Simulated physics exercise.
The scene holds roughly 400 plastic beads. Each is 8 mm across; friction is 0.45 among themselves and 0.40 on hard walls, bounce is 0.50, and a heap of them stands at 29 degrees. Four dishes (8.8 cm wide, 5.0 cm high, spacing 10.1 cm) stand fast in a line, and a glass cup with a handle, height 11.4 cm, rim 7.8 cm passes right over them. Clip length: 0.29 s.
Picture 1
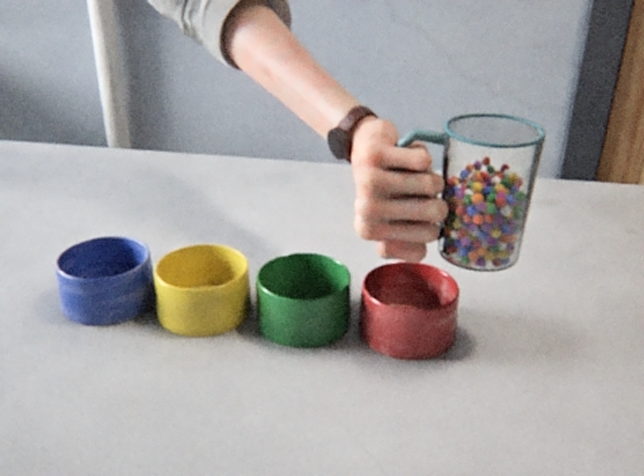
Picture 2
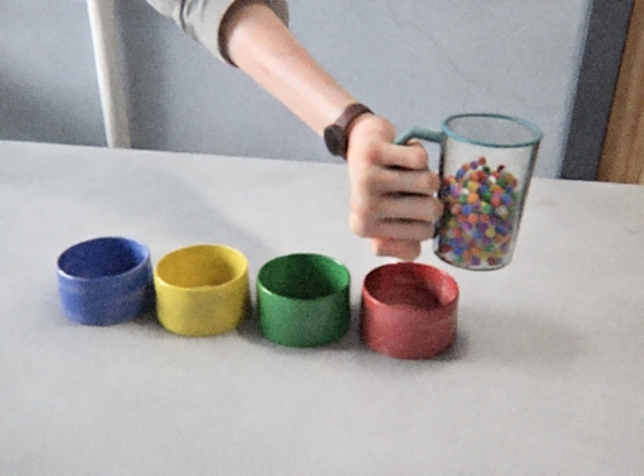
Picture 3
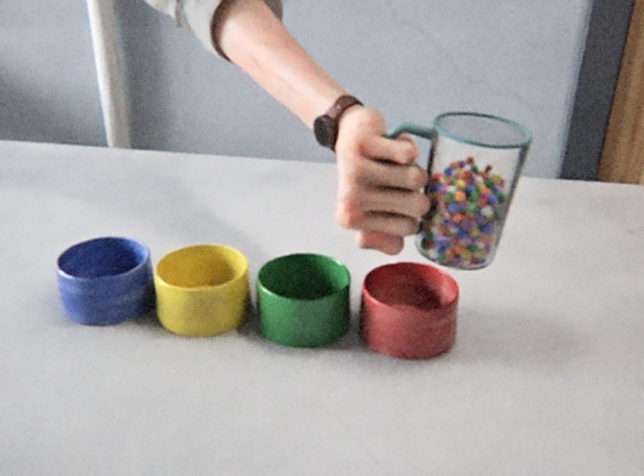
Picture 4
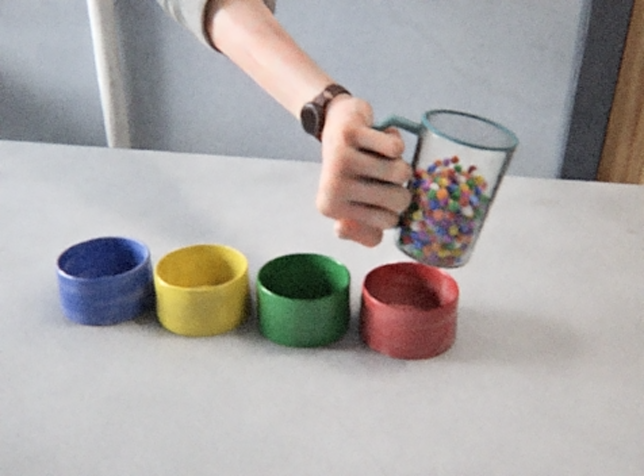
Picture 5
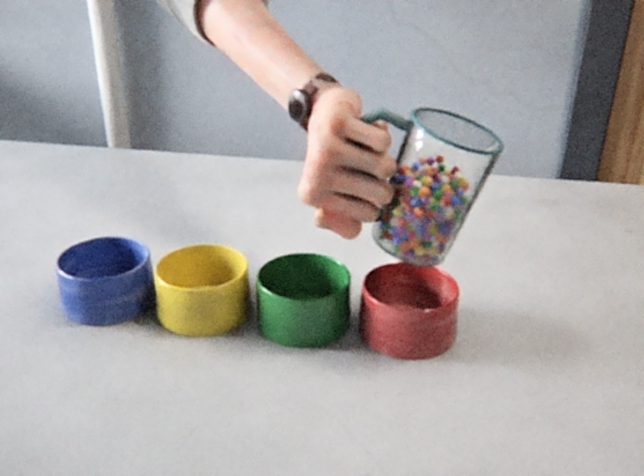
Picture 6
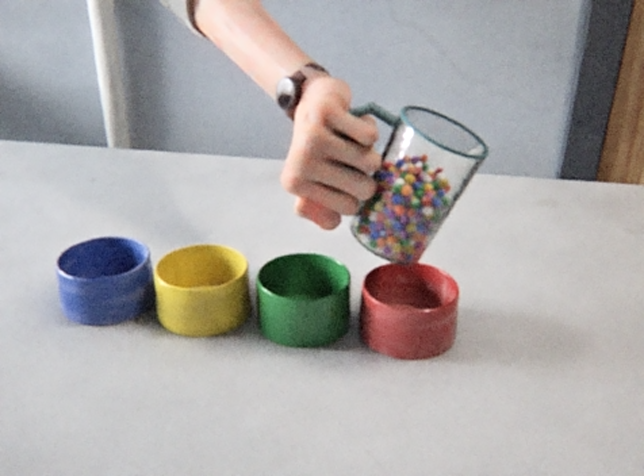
We see a hand holding a clear cup of colourful beads by its handle above a row of blue, yellow, green and red dishes, moving it left toward the red dish while gradually tilting it to the right.
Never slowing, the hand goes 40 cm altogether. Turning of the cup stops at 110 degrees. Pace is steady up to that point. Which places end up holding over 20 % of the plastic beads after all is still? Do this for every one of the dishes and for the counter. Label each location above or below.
Labels - red: Below, blue: Above, green: Below, yellow: Above, counter: Below.
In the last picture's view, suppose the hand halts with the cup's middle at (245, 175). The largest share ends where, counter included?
The largest share goes to green.
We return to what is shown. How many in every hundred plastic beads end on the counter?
Near 15 percent, roughly speaking.
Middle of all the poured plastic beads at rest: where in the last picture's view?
(174, 293).
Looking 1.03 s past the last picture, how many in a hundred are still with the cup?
Around 75 in a hundred.
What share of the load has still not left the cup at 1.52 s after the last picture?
Approx. 15 % - an estimate.
Then, 0.62 s after the last picture, tilt 80 degrees; cup holds 100 %.
Then, 1.03 s after the last picture, tilt 110 degrees; cup holds 75 %, yellow 20 %.
Then, 1.52 s after the last picture, tilt 110 degrees; cup holds 15 %, blue 25 %, yellow 50 %.
In the end, red 0 %, blue 40 %, green 0 %, yellow 50 %, counter 15 %.
